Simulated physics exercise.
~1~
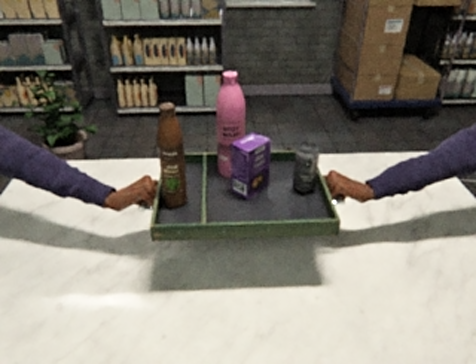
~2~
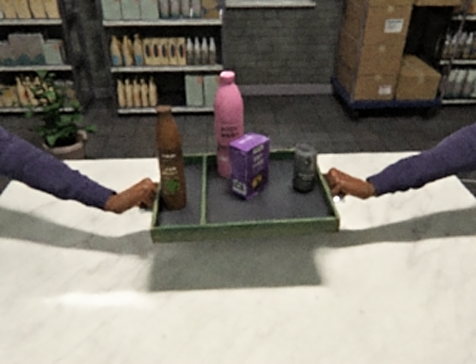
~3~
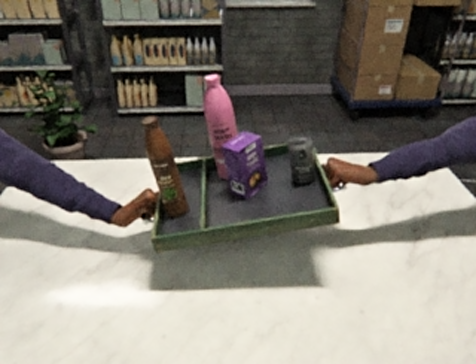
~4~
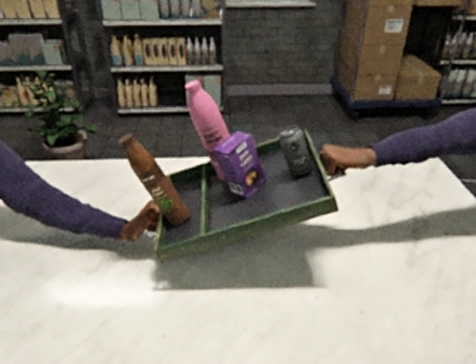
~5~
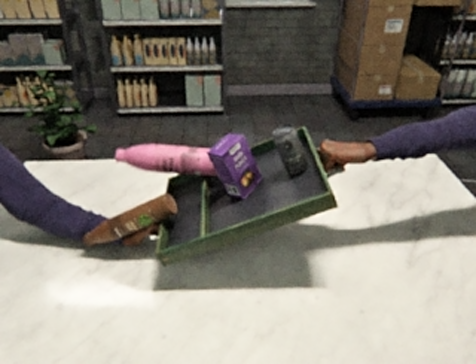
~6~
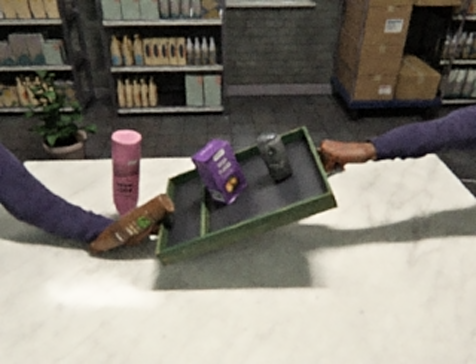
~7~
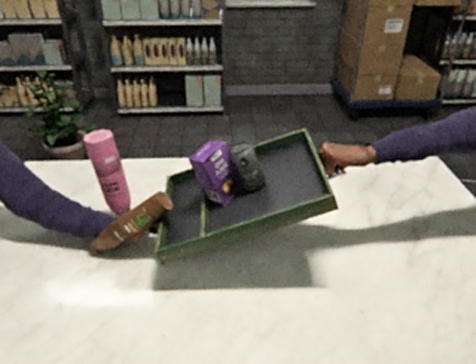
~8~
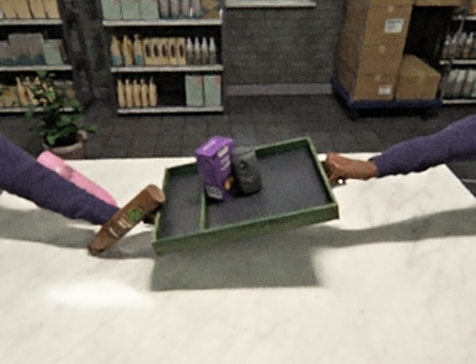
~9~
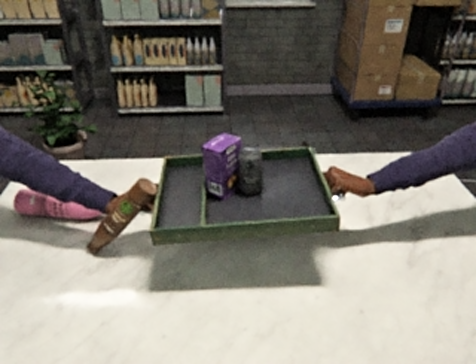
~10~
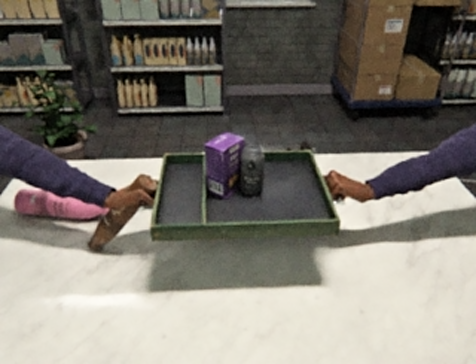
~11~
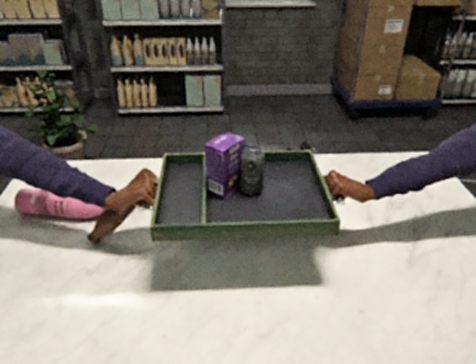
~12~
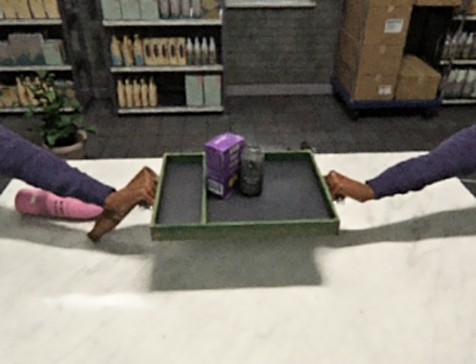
In a shop, hands tipping a tray left and levelling it, two bottles toppling off, carton and can sliding but staying upright.
